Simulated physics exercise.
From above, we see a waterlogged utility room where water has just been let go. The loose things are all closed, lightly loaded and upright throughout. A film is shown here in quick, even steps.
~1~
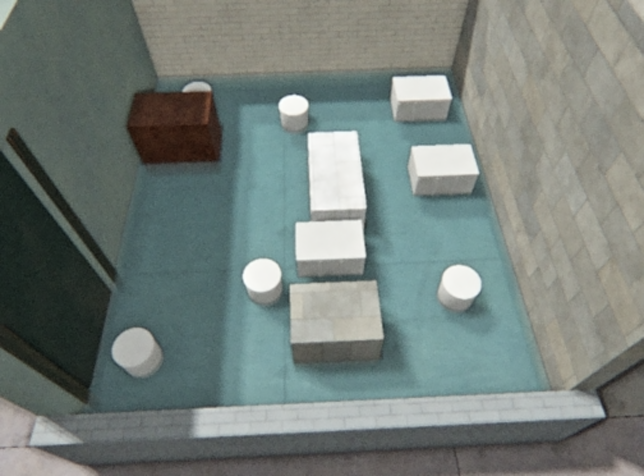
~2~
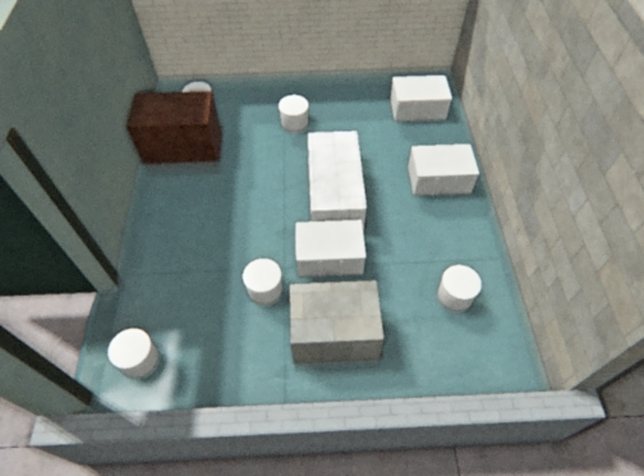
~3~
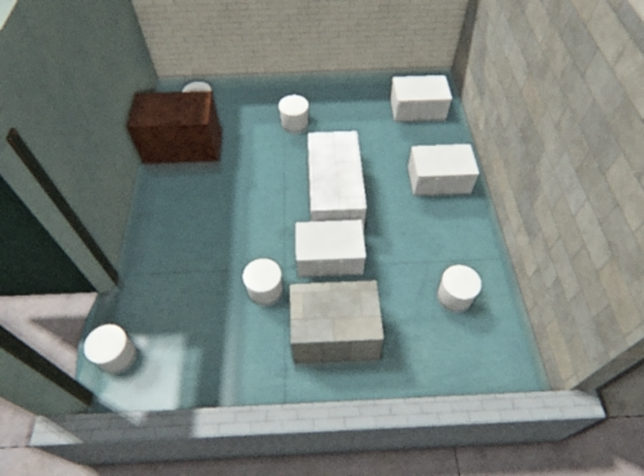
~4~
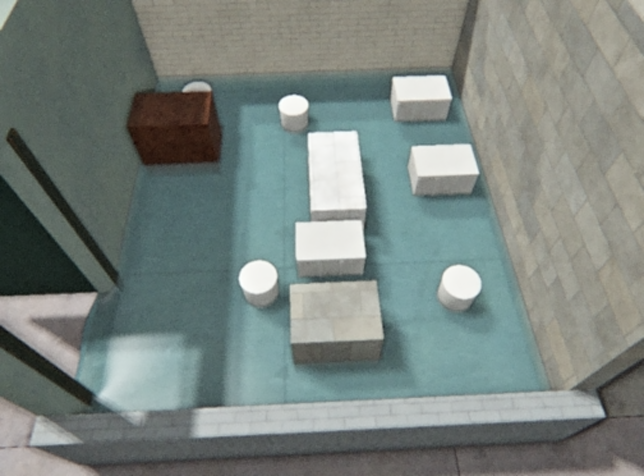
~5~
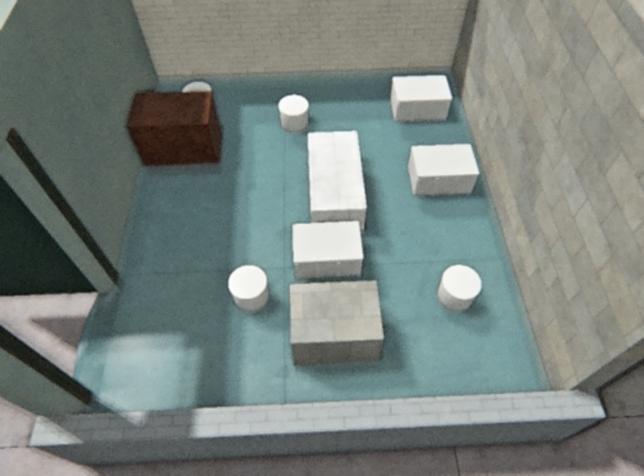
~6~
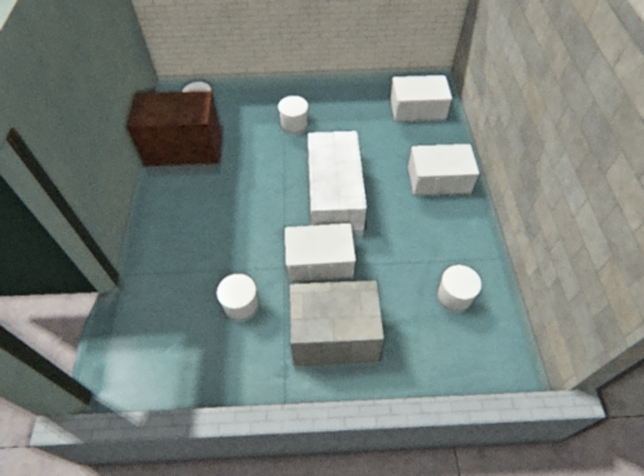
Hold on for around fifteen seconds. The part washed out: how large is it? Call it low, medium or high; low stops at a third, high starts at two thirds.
Medium.
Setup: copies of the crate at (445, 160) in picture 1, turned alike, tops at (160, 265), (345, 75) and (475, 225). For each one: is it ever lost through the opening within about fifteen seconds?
Summary in sequence: Exits at some point, never leaves, never leaves.
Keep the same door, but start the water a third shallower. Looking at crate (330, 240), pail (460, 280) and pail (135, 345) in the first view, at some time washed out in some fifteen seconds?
So, in the listed order, they end up flushed out, not lost and flushed out.
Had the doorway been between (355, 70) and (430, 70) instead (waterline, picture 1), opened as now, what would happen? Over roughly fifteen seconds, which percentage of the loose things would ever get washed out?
I'd put it near 40 percent.
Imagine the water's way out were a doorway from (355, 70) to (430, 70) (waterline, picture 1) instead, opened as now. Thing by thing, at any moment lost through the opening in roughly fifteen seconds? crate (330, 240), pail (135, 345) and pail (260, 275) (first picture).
My answer, each in turn: Not lost, not lost, not lost.
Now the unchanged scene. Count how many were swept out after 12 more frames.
Total: 2.
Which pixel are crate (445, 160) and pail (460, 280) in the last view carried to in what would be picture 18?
Look for them close to (443, 194) and (427, 313).
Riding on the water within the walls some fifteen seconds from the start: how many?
4 in all.
A moment on, 1 of 8 are out; 7 afloat.
Next, 2 of 8 are out; 6 afloat.
Later, 3 of 8 are out; 5 afloat.
In the end, 4 of 8 are out; 4 afloat.
